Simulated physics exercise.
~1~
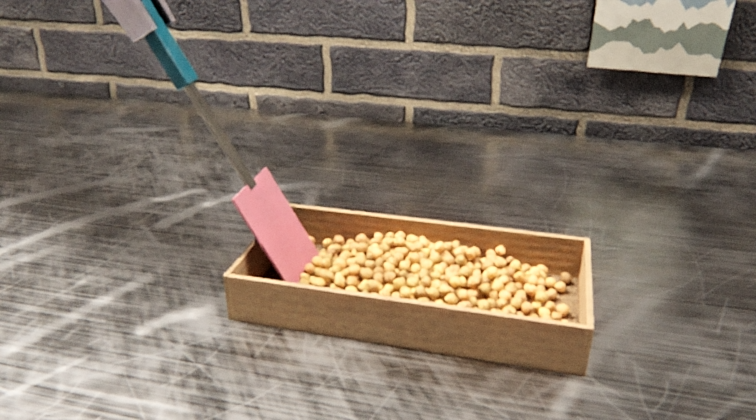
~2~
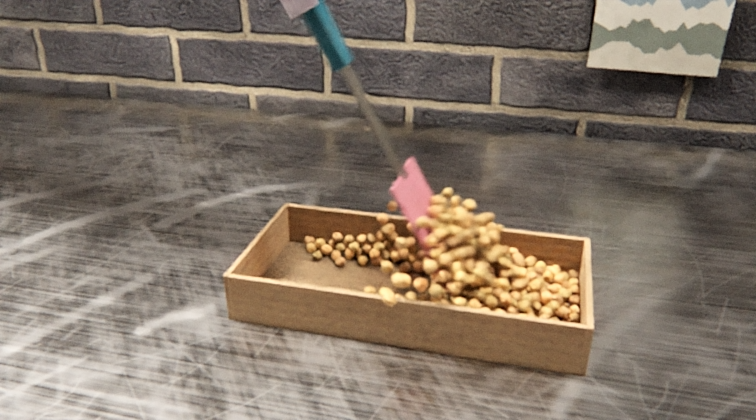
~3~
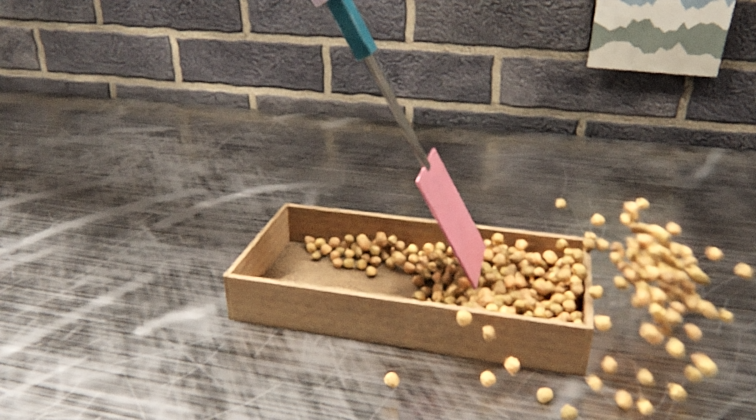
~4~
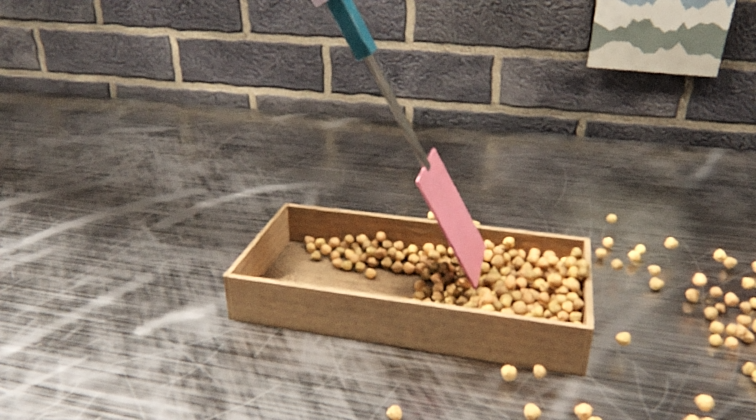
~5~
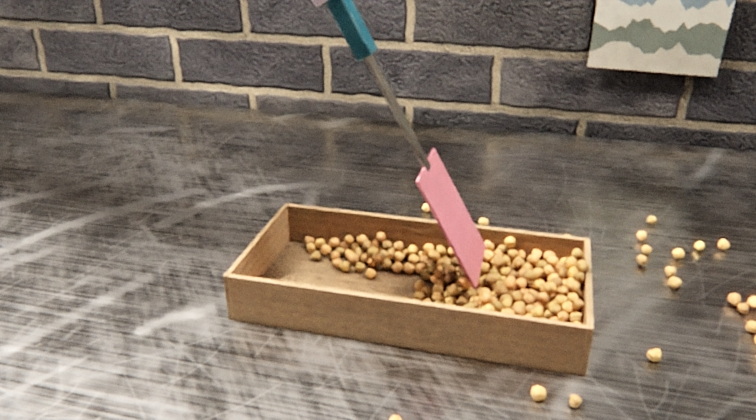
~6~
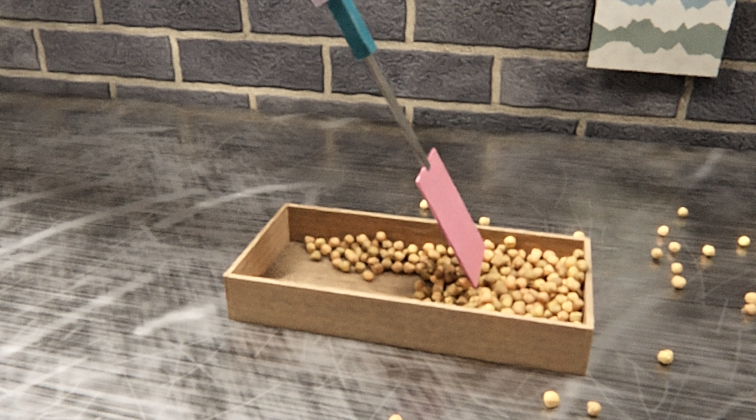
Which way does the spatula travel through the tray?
It travels to the right, pushing the chickpeas along as it goes.
